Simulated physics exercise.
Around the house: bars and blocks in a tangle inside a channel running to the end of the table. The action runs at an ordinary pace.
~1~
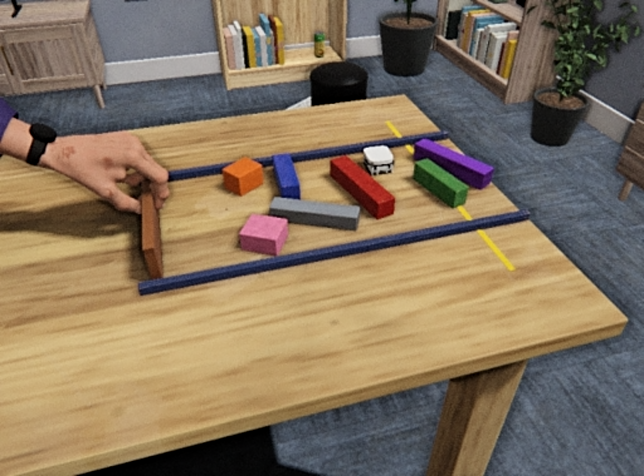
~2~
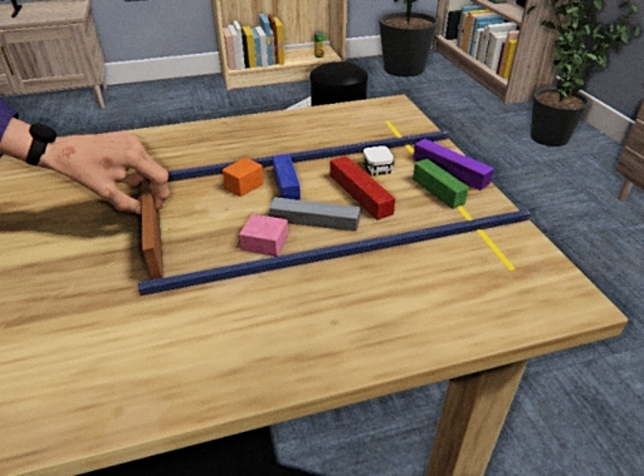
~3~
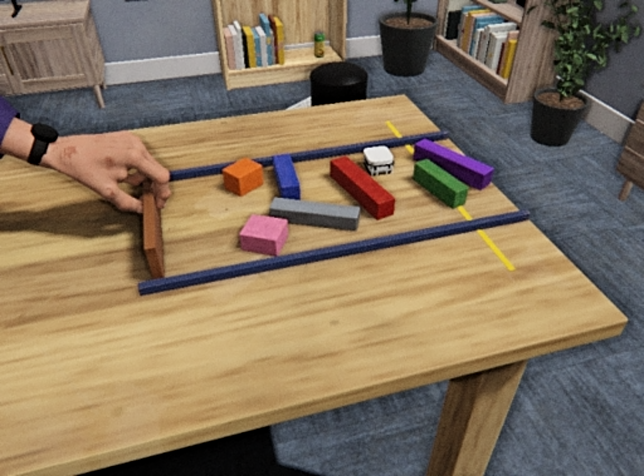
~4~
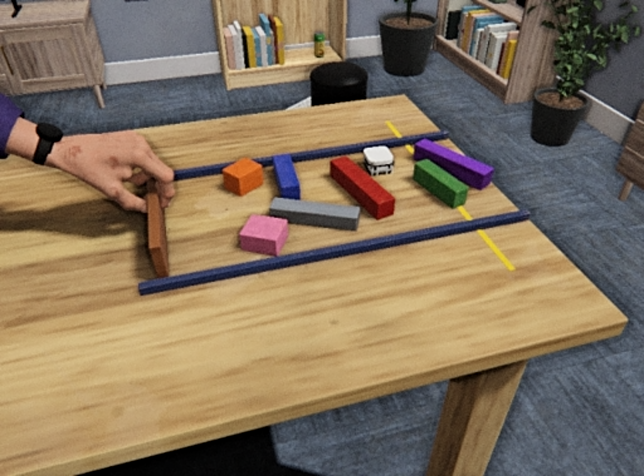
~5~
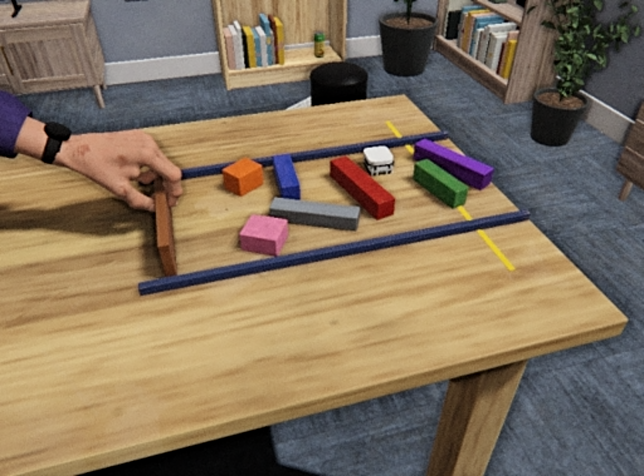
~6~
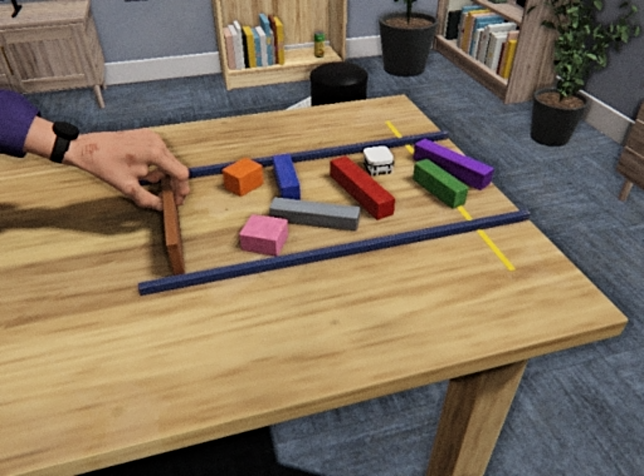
On a wooden table in a room with bookshelves, a hand slid an upright brown board a short way right between two dark blue rails, while the colourful blocks and bars ahead stayed still.
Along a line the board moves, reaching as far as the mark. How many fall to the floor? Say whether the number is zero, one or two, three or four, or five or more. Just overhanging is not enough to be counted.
The number is three or four.
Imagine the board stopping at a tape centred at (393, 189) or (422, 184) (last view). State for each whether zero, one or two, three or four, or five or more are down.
Place by place: No fall at all, then either three or four.
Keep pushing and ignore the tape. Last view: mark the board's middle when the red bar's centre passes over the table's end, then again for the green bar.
With the red bar it sits around (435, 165), with the green bar around (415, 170).
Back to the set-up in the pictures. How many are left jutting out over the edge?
The number overhanging is 1.
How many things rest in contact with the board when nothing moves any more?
3 in contact.
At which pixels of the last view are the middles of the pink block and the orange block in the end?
Middles: Around (485, 200) and around (424, 142).
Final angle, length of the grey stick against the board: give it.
About 35 degrees.
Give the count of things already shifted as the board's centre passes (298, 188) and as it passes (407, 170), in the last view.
First 5, after that 8.
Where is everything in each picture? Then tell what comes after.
In the first picture, purple stick (452, 163); green bar (439, 183); white case (378, 161); board (151, 212); tape (437, 181).
In the second picture, green bar (439, 183); grey stick (315, 214).
In the third picture, white case (378, 161); red bar (361, 186).
In the fourth picture, purple stick (451, 164); orange block (243, 177).
In the fifth picture, green bar (439, 183); pink block (264, 235).
In the sixth picture, purple stick (451, 164); green bar (439, 183); white case (378, 161); board (171, 208); tape (437, 181).
A little later, none off yet; purple stick at rest near (451, 164); green bar at rest near (439, 183); white case at rest near (378, 161).
When it is over, the number that fall off is three or four; down, red bar, white case, green bar and purple stick.
